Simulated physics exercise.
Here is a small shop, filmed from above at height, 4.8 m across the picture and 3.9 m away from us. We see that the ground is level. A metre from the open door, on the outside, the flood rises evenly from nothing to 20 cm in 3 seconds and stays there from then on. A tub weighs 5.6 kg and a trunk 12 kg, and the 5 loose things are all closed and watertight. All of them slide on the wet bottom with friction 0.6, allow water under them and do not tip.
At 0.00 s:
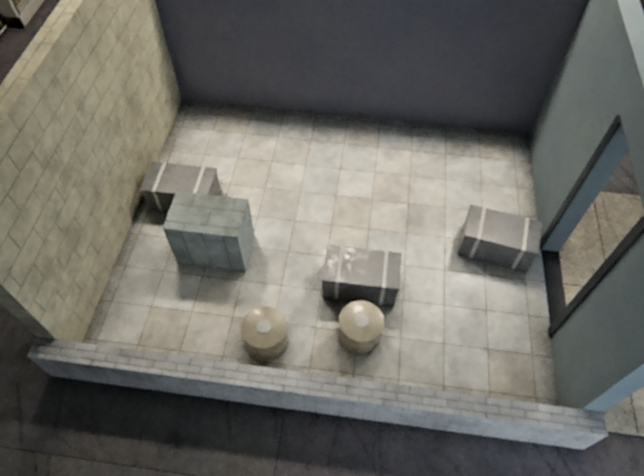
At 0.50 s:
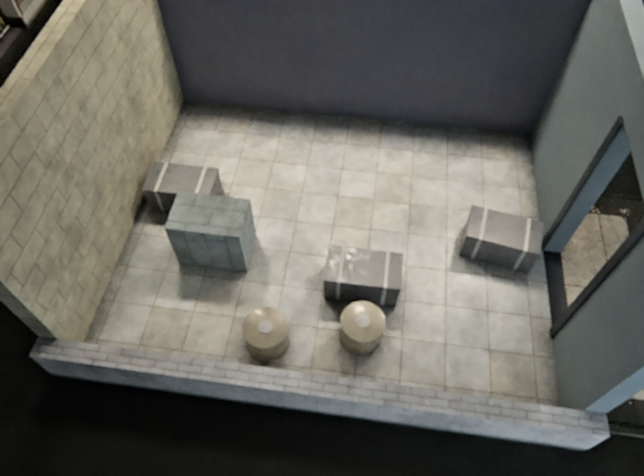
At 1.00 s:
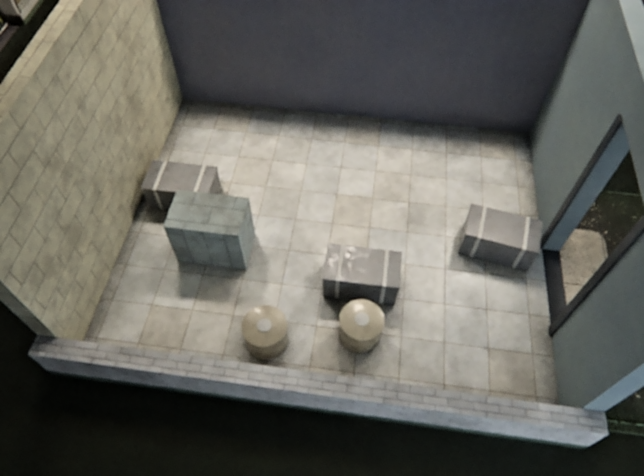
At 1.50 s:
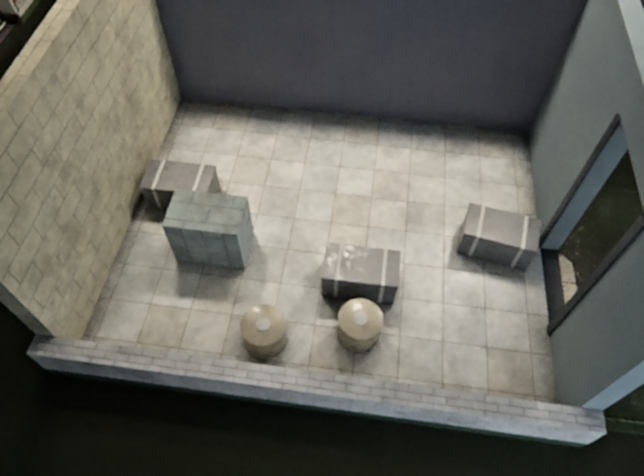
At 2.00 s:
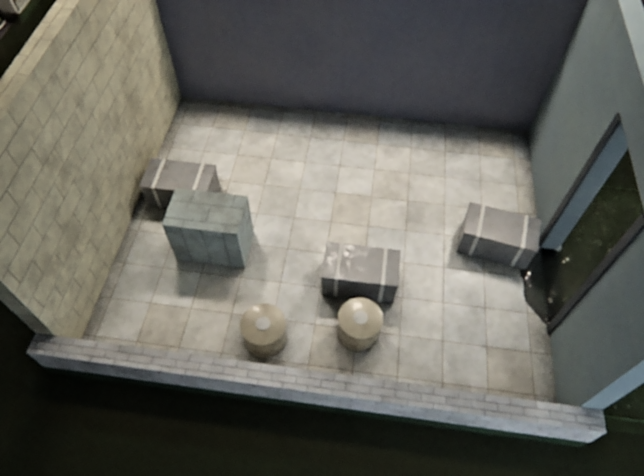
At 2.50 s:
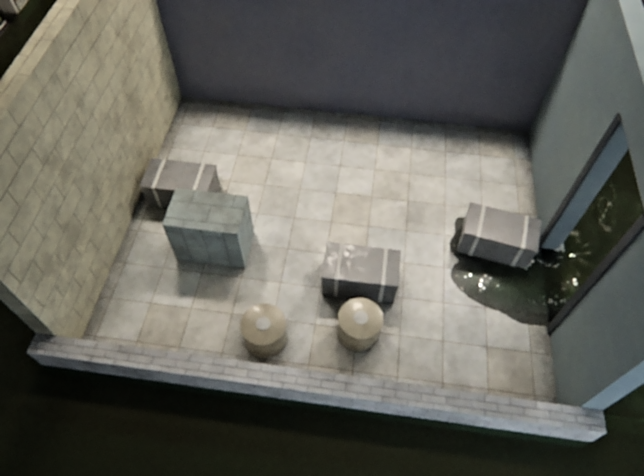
Dark water spreading over the ground outside a small walled room, then entering through the right-hand doorway and pooling around a grey box.
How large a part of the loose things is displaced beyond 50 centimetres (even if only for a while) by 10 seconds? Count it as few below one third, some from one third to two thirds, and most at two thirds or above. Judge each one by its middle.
Most.
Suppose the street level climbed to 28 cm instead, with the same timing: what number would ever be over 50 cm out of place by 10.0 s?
In that case the number is 5.
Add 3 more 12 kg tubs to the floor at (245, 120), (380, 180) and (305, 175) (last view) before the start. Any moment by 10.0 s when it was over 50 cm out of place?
So the first ends up below the threshold, the second below the threshold, the third below the threshold.
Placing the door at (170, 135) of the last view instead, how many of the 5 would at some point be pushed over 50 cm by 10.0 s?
Then it comes to 1.
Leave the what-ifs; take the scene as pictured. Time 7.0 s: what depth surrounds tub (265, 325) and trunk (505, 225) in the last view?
Close to 3 and 2 centimetres.
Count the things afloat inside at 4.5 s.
Total: 0.
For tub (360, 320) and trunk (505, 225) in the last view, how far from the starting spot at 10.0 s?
In that order: 200 cm, 120 cm.
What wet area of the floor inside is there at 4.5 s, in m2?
I'd estimate close to 9.0 m2.
After 3.5 s 0 of 5 are over 50 cm from their spots; 0 afloat.
After 4.5 s 1 of 5 are over 50 cm from their spots; 0 afloat.
After 7.0 s 4 of 5 are over 50 cm from their spots; 2 afloat.
After 10.0 s 4 of 5 are over 50 cm from their spots, and 4 have been at some point; 4 afloat.
